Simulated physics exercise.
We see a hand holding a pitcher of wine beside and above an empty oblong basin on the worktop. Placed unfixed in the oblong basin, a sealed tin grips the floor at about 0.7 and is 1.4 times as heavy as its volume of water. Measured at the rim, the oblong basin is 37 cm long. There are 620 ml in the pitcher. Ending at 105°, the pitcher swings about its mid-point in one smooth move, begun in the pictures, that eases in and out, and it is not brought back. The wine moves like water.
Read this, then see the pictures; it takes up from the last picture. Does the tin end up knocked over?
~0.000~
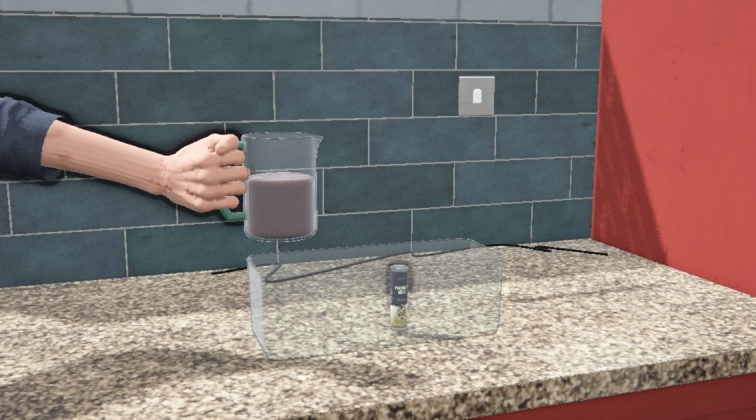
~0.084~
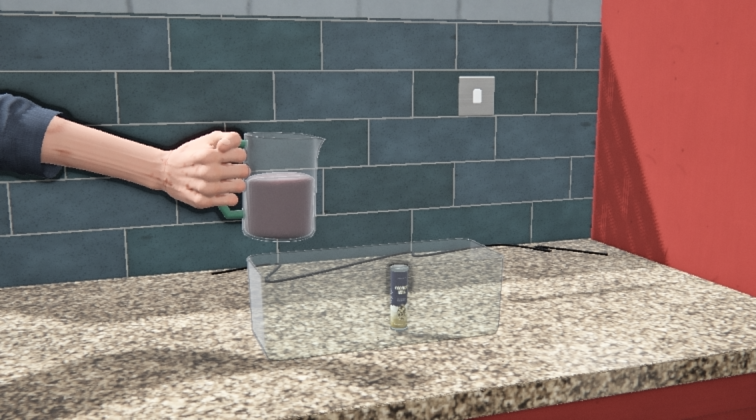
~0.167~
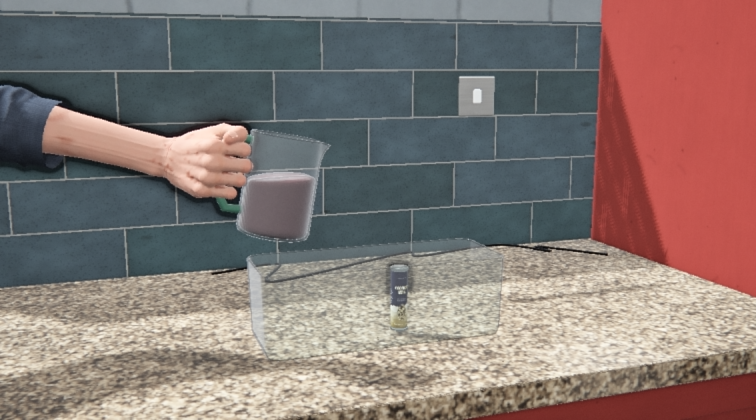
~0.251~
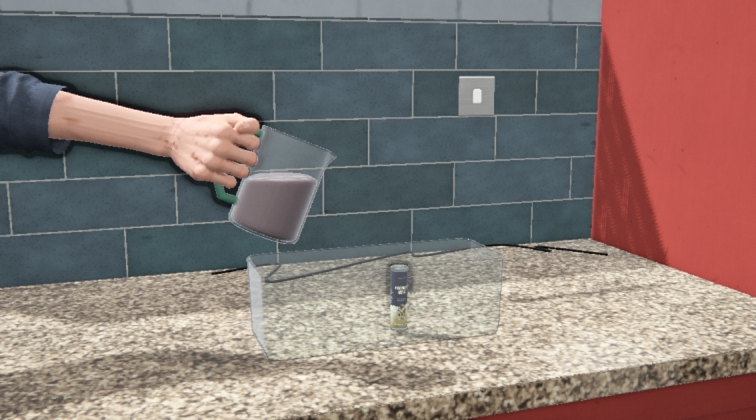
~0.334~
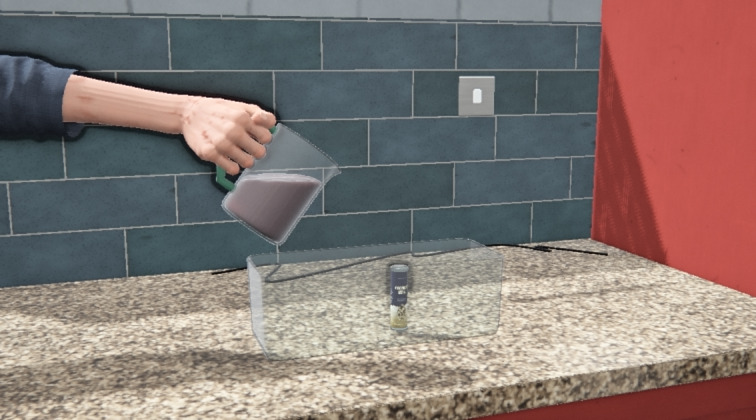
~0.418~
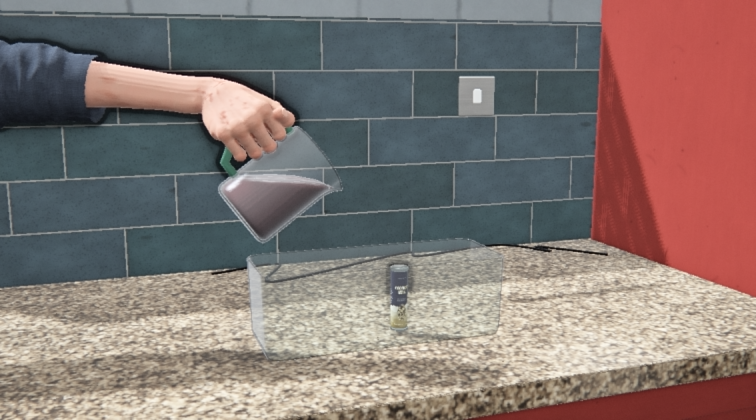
No.
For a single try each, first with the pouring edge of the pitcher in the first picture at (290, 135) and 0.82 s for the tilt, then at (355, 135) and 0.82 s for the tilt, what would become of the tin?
Try 1: Still standing; try 2: Tipped over.
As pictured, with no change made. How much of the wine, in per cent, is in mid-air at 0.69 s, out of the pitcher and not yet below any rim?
20 %.
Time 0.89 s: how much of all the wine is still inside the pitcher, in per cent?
22 per cent or so.
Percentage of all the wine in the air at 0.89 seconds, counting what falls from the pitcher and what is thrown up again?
Something like 12 per cent is in the air then.
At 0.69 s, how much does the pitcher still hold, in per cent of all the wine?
Close to 68 in a hundred.
By 0.69 s the tilt is 99° and 67 per cent is still to pour; the tin stands where it began.
By 0.89 s the tilt is 105° and 23 per cent is still to pour; the tin stands where it began.
By 1.09 s the tilt is 105° and 5 per cent is still to pour; the tin stands where it began.
By 1.32 s the tilt is 105° and 1 per cent is still to pour; the tin stands where it began.
At rest the tin stands where it began.
